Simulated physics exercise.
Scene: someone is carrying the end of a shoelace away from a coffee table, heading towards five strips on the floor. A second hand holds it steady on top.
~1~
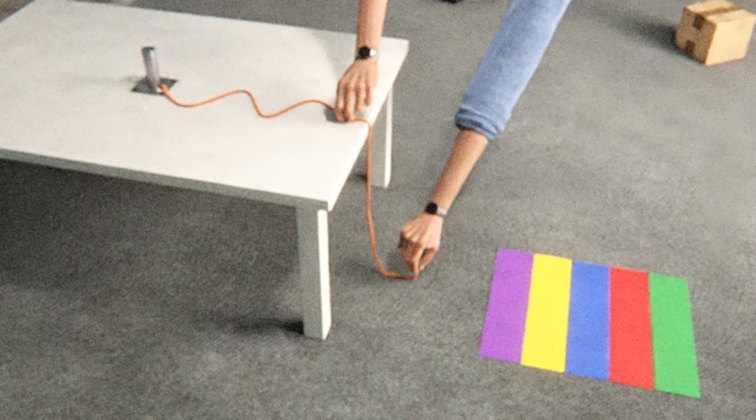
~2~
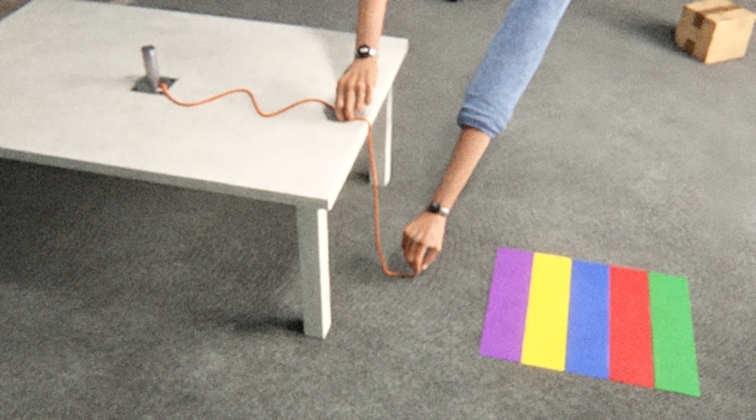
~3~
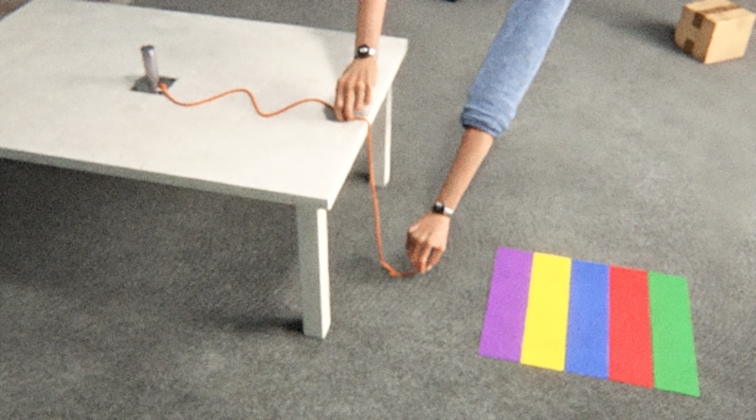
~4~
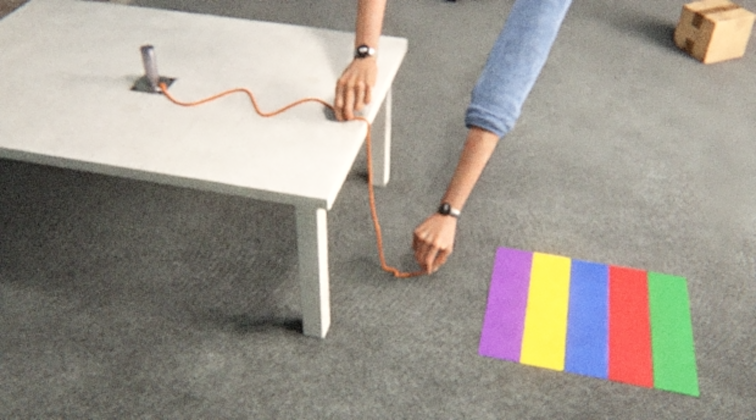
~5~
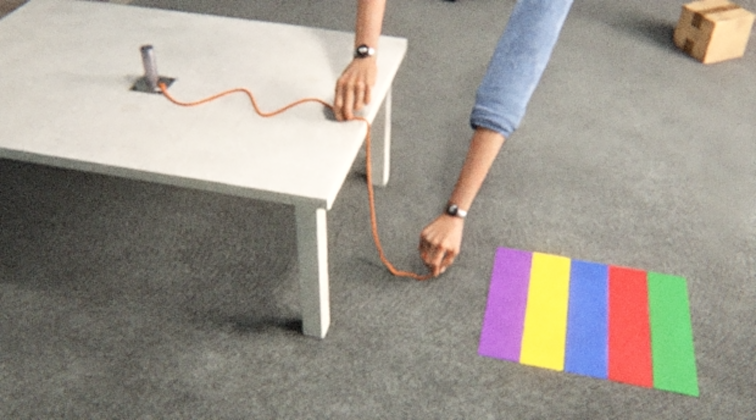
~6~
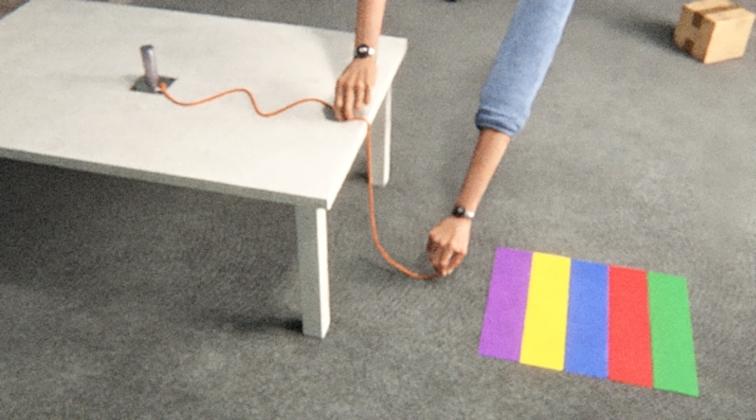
Beside a white table, one hand held an orange cord against the tabletop near the edge while the other drew its end slightly to the right, low over the gray floor, toward five colored strips.
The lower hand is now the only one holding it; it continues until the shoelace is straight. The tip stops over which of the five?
Over the red strip.
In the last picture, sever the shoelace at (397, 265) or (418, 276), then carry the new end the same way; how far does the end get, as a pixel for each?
Try 1: (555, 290); try 2: (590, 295).
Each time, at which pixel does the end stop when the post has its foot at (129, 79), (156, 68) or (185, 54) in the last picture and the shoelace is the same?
The three places are (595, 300), (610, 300) and (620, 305), in that order.
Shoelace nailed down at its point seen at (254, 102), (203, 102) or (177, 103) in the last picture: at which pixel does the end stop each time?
Try one gives (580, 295), try two (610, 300), and try three (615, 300).
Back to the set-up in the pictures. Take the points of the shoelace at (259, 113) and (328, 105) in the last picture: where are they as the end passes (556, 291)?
Roughly (313, 113) for the first and (377, 147) for the second.
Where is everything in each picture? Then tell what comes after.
End (417, 269); purple (503, 338); yellow (545, 346); blue (588, 354); red (631, 362); green (676, 370), in the first picture.
End (420, 268); shoelace through (177, 103) (250, 93) (298, 103) (364, 121) (376, 191) (381, 256), in the second picture.
End (424, 269), in the third picture.
End (431, 270); shoelace through (176, 102) (249, 93) (298, 103) (363, 120) (371, 190) (381, 257), in the fourth picture.
End (438, 271), in the fifth picture.
End (445, 272); shoelace through (176, 102) (249, 93) (297, 103) (363, 120) (370, 190) (386, 257), in the sixth picture.
Soon after, end near (556, 291); over yellow.
After that, end near (603, 300); over blue.
At the stop, end near (631, 305); over red. Over red.
